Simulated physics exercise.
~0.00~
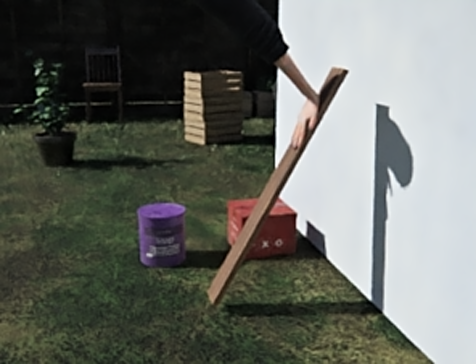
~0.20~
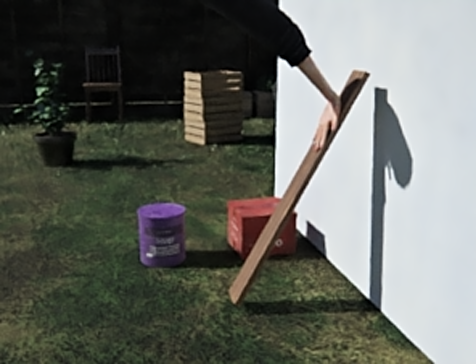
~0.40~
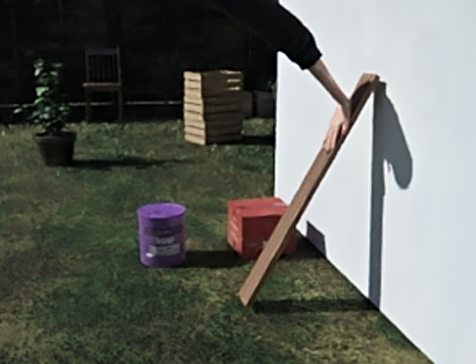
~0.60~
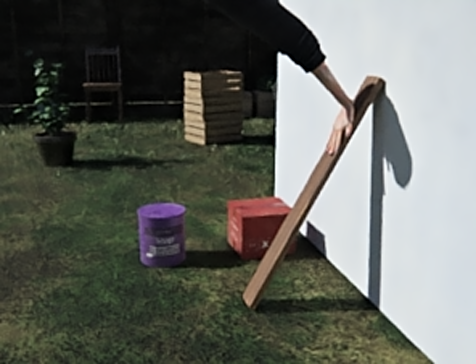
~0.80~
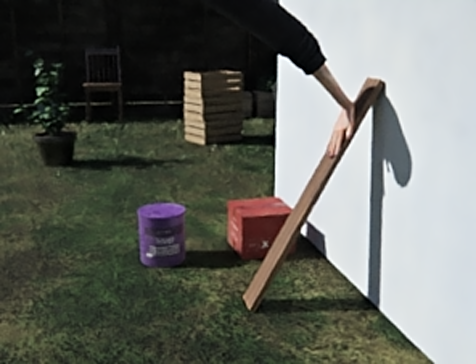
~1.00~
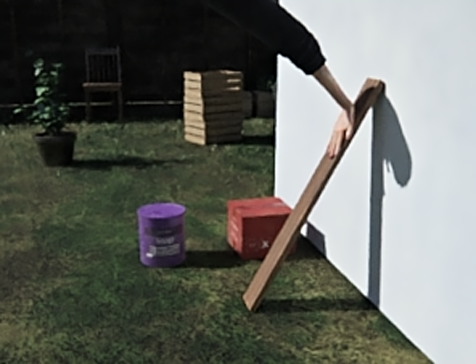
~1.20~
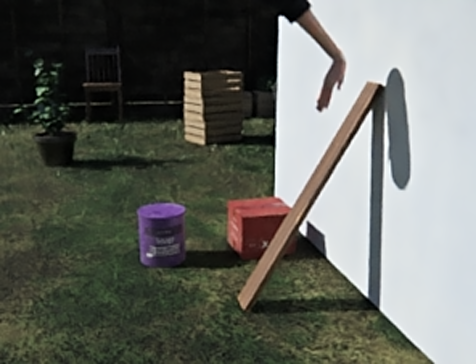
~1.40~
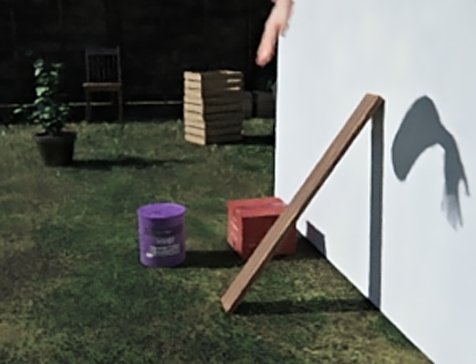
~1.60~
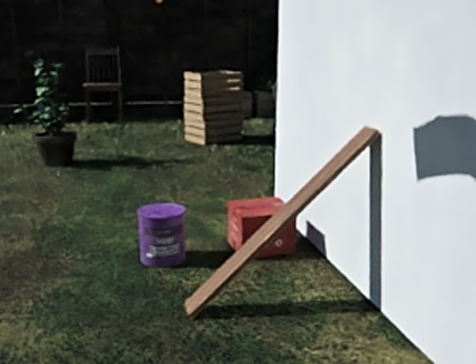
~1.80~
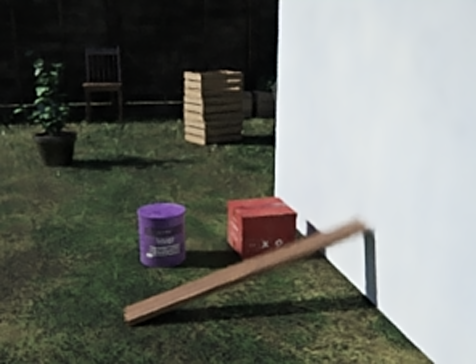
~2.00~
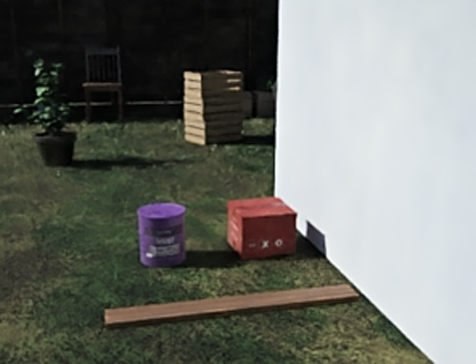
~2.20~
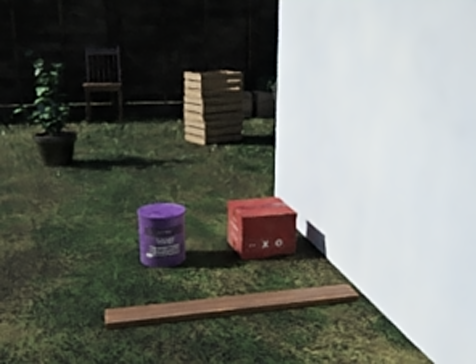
On a lawn, a hand leaning a brown plank against a white wall, letting go, and the plank sliding down flat.
